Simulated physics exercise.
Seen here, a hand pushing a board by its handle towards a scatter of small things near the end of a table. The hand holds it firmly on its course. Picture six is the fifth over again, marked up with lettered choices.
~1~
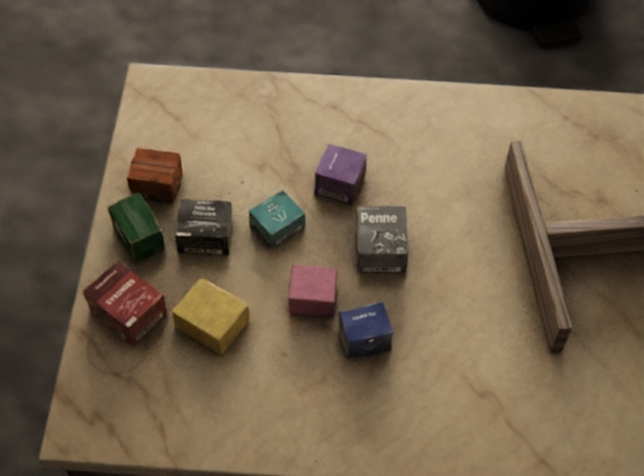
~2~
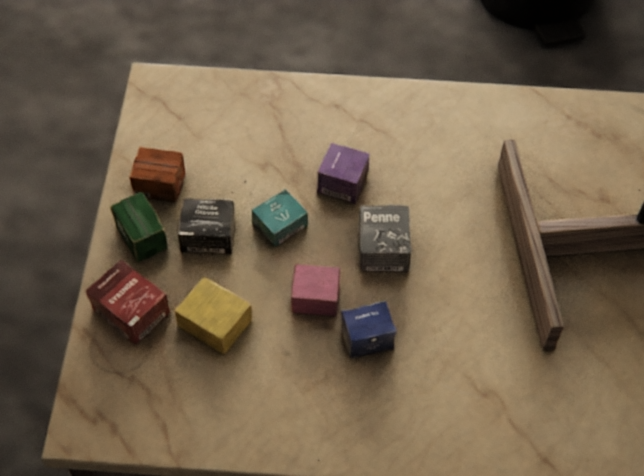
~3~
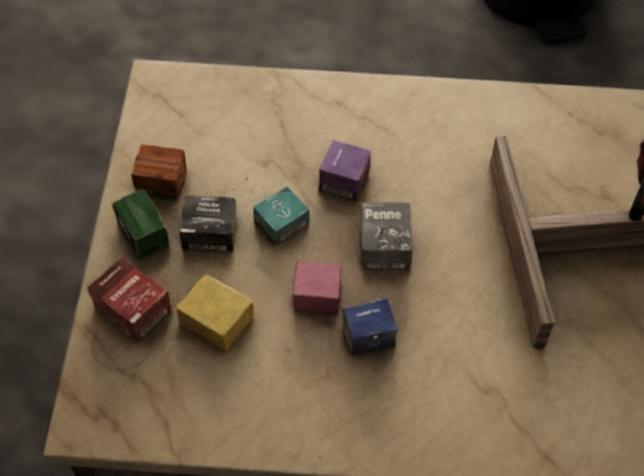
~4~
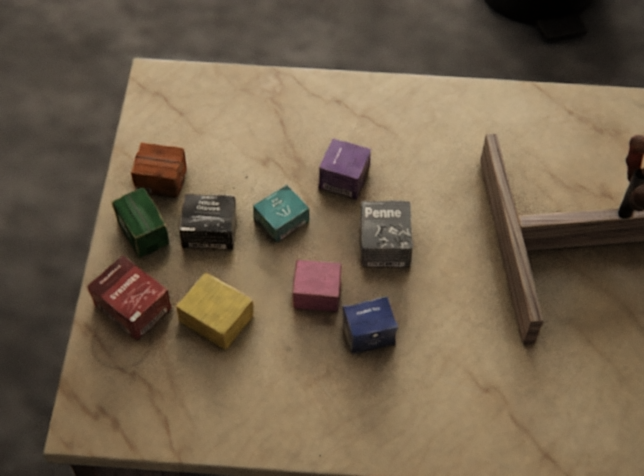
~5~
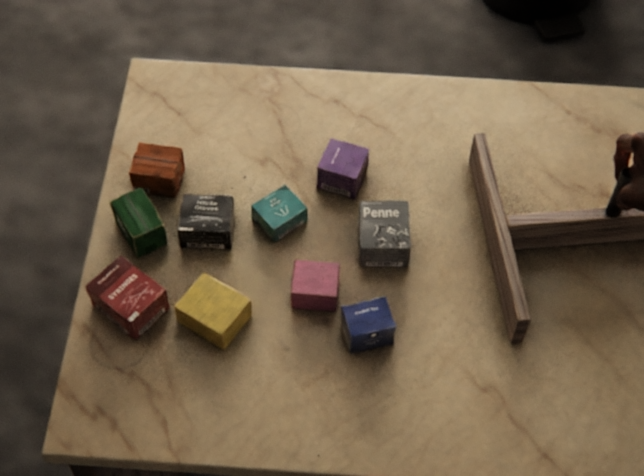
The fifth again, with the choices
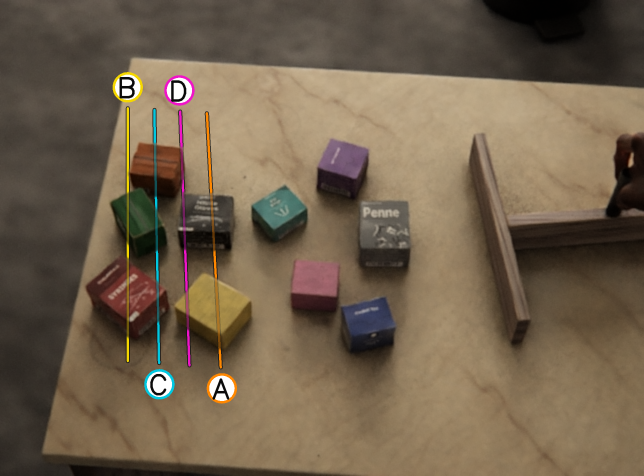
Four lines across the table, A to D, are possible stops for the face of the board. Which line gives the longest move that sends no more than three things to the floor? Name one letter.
It can go as far as D.
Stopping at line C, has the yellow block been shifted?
Yes.
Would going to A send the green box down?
Yes.
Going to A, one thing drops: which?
The green box.
On the marked copy, A at (213, 230); B at (128, 225); C at (156, 226); D at (184, 228).
Taking D. A third of the way, board (387, 214); grey packet (354, 234); green box (139, 222).
Two thirds of the way, board (274, 207); green box (94, 230); red box (123, 297).
When it is over, board (186, 201); green box over the edge; red box over the edge; three fallen.
As for the rest, A is within the limit but short; B drops six; C drops five.
